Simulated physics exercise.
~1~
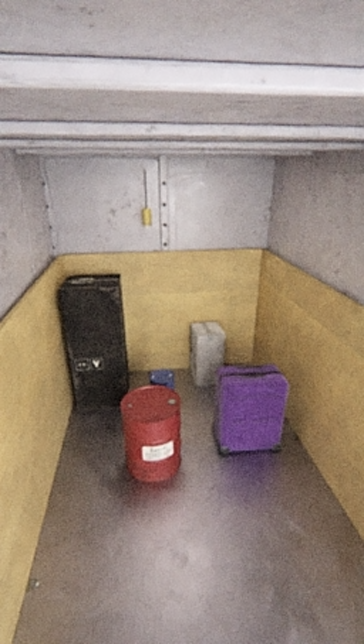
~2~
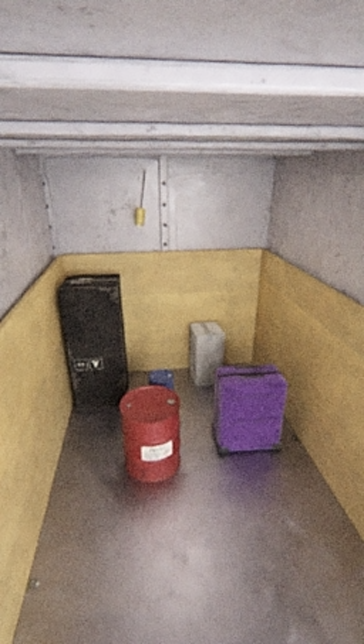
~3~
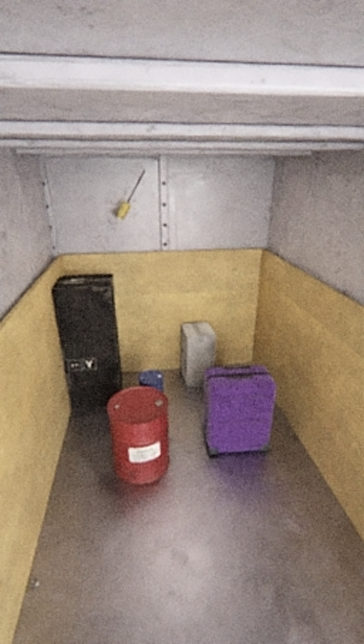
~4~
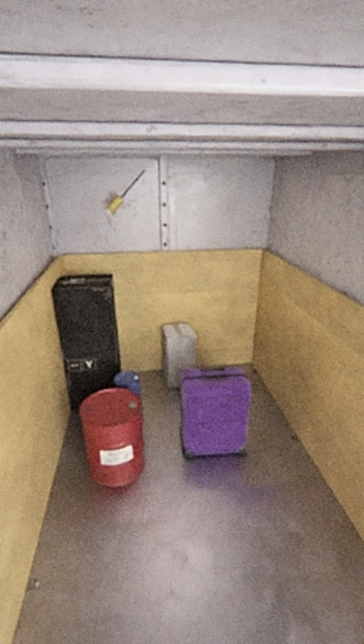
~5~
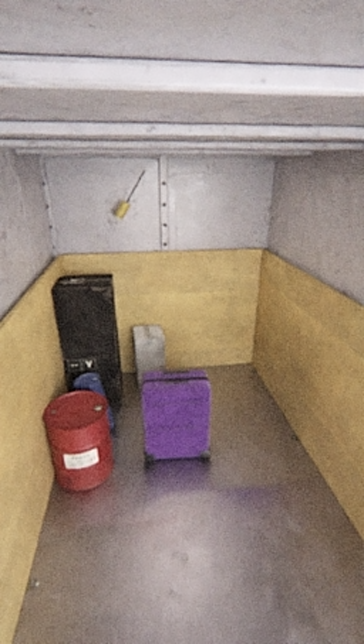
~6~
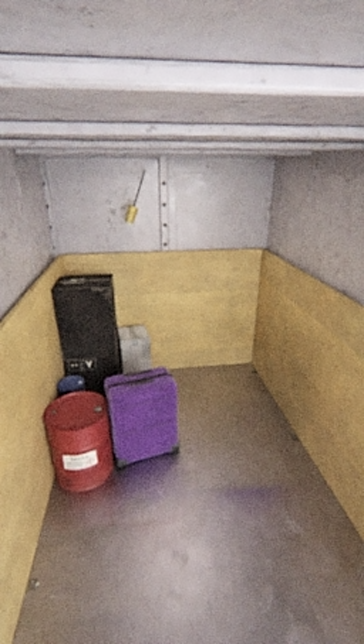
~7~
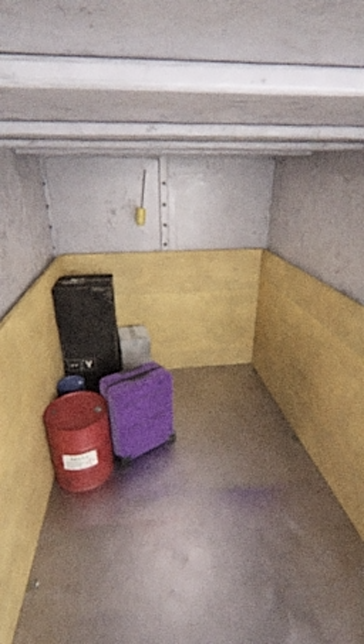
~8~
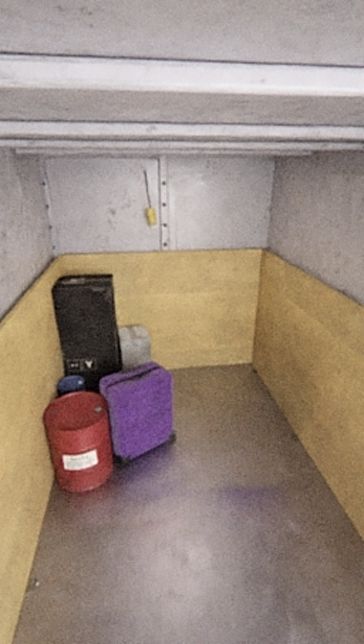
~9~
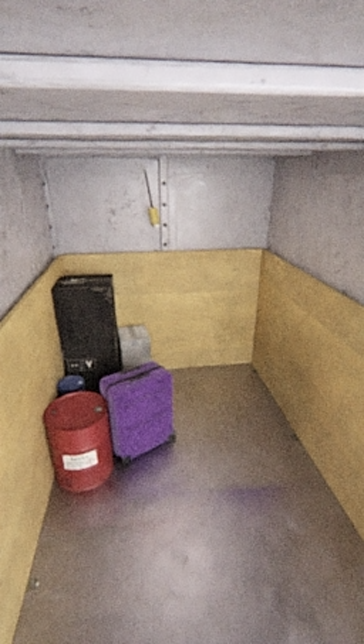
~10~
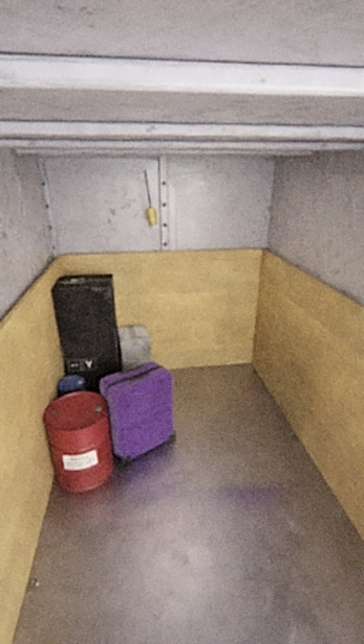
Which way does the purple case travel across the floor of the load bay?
It slides to the left, ending up close beside the red drum.
